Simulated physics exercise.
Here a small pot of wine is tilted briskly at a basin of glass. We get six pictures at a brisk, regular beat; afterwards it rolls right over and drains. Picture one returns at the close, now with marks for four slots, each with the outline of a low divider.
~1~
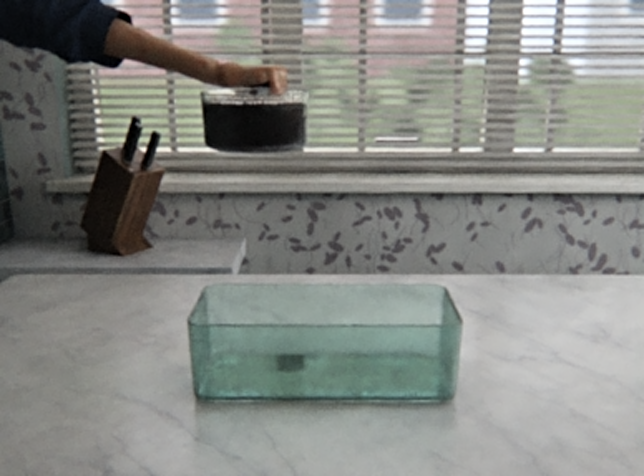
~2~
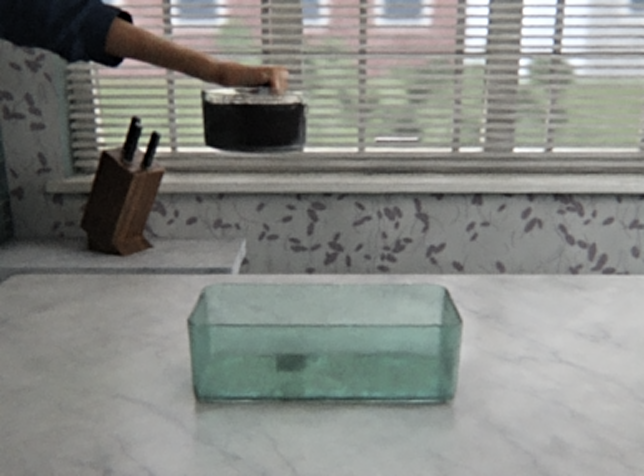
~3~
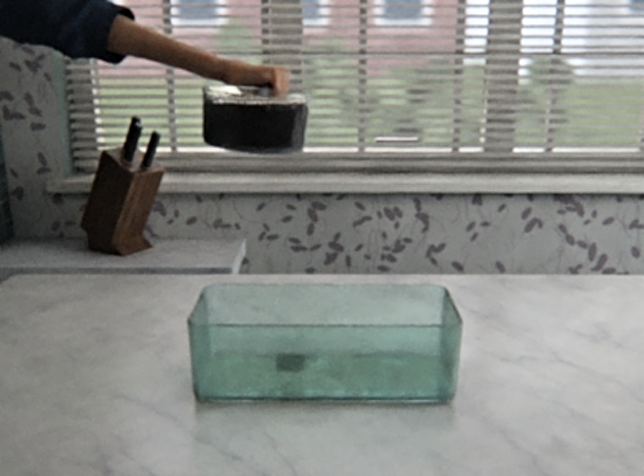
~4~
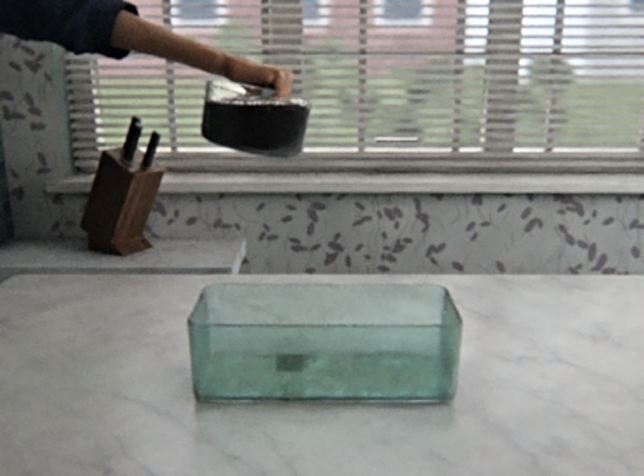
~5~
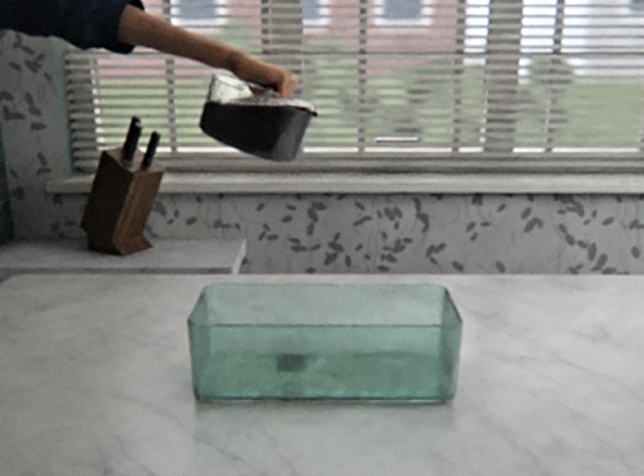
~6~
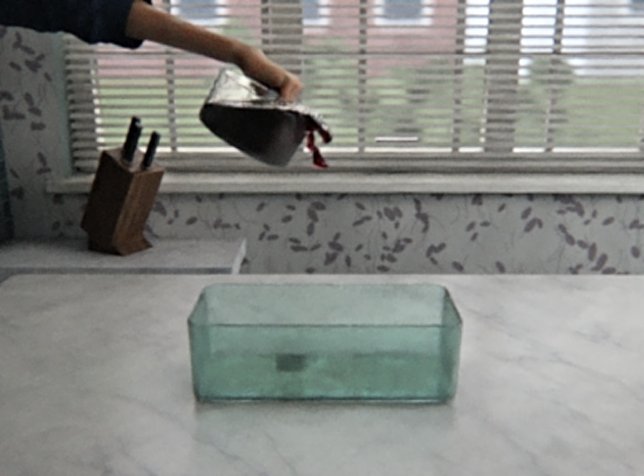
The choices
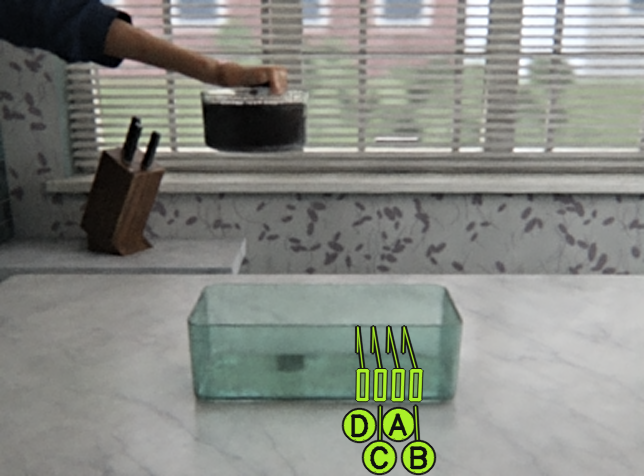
A hand tips a small pot to the right until dark red liquid spills over its lip.
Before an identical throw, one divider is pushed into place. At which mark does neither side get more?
The answer is slot C.
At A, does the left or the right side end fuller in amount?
More ends on the left.
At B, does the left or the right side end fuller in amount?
More ends on the left.
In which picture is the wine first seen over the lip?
In picture 5.
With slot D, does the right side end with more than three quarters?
No, it does not.
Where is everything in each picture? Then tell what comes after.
Upright, lip at (306, 91); basin from (194, 398) to (456, 398); nothing has left yet.
Upright, lip at (306, 92); nothing has left yet.
Tipped about 5°, lip at (308, 96); nothing has left yet.
Tipped about 12°, lip at (310, 102); nothing has left yet.
Tipped about 20°, lip at (312, 111); wine is over the lip, down to (312, 111).
Tipped about 31°, lip at (312, 121); wine is over the lip, down to (327, 165).
On the marked copy, A at (397, 406); B at (415, 406); C at (380, 406); D at (362, 406).
For slot A, about 74 % ends left of the wall and 24 % right of it.
For slot B, about 91 % ends left of the wall and 5 % right of it; 4 % is lost outside.
For slot C, about 48 % ends left of the wall and 49 % right of it.
For slot D, about 32 % ends left of the wall and 65 % right of it.
